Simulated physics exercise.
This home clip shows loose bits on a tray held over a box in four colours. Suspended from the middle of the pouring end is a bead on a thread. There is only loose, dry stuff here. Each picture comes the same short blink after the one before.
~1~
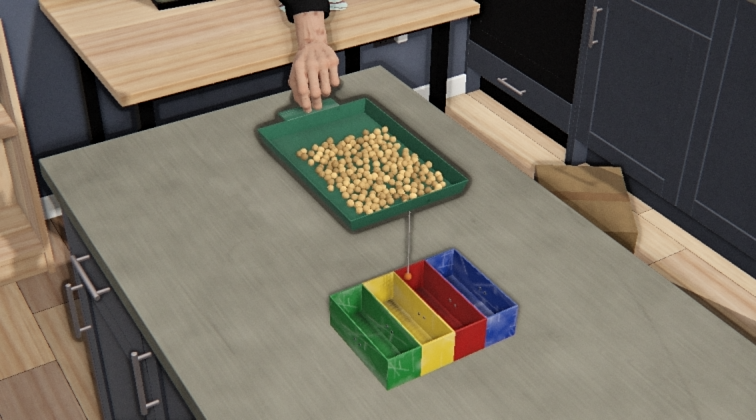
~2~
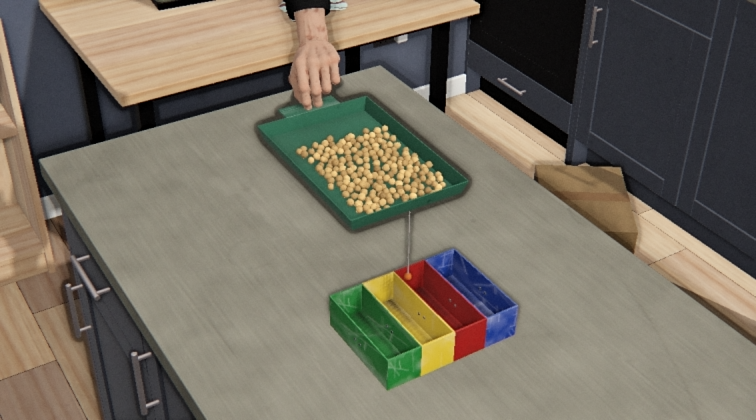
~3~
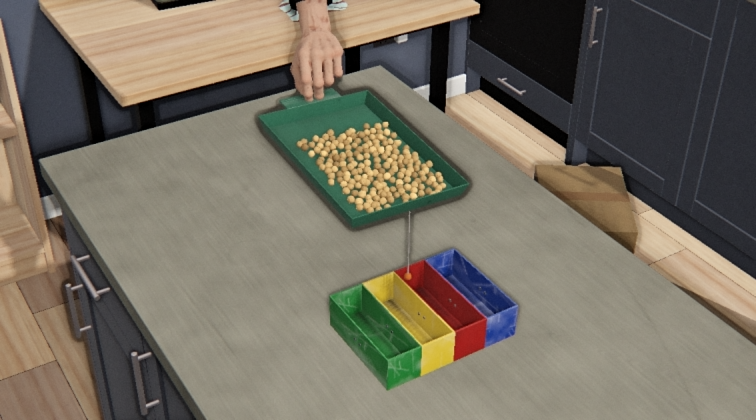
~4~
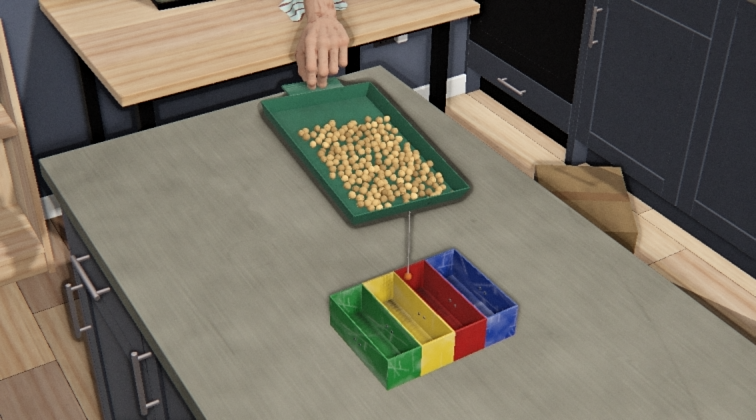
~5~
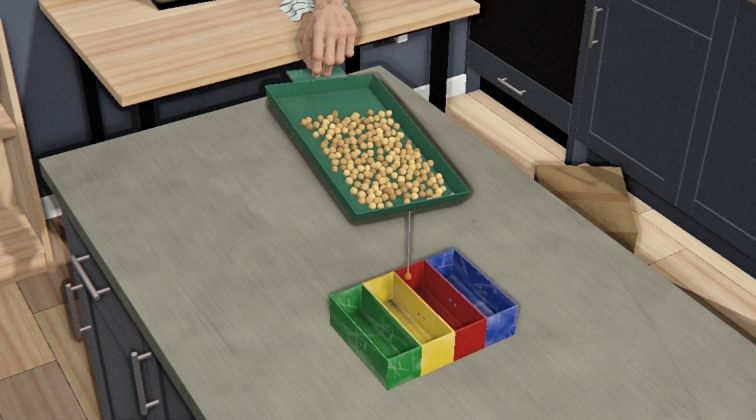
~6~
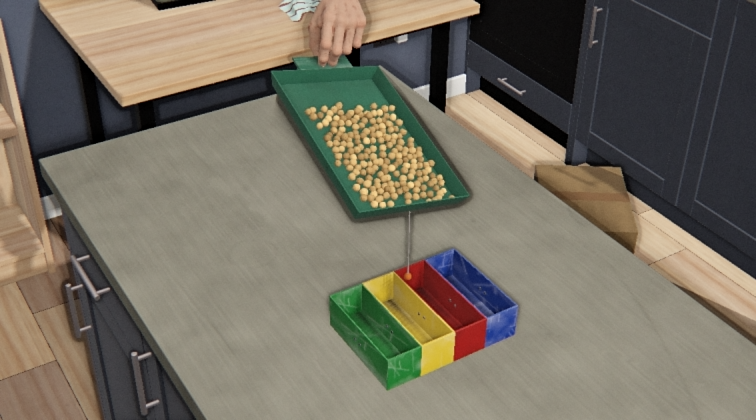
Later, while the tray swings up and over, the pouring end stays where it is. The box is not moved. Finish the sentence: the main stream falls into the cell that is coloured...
The main stream falls into the cell that is coloured blue.
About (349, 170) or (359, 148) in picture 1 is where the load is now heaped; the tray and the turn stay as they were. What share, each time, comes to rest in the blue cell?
Roughly 70 per cent, and 70 per cent.
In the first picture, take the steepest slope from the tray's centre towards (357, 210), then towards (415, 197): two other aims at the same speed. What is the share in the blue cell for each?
The first gives 0 %, the second 40 %.
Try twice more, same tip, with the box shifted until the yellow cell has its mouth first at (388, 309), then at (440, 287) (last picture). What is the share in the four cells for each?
In order: 60 percent, then 100 percent.
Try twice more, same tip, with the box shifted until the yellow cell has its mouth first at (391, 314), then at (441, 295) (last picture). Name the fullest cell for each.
In order of the tries: The blue cell and that red cell.
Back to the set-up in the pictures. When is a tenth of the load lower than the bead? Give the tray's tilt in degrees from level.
That happens at around 115°.
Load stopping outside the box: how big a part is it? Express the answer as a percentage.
20 %.
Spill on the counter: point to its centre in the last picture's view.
Their middle ends up at roughly (491, 282).
Shortly afterwards, tray tipped steeply; all but a few on the tray; only a few falling or outside the box.
Next, tray tipped past a quarter turn; the bulk on the tray; only a few in the blue cell; near a quarter falling or outside the box.
Some moments later, tray tipped past a quarter turn; near half in the blue cell; near a third in the red cell; near a quarter falling or outside the box.
In the end, tray tipped past a quarter turn; near half in the blue cell; near a third in the red cell; none at all in the green cell; none at all in the yellow cell; near a quarter outside the box.
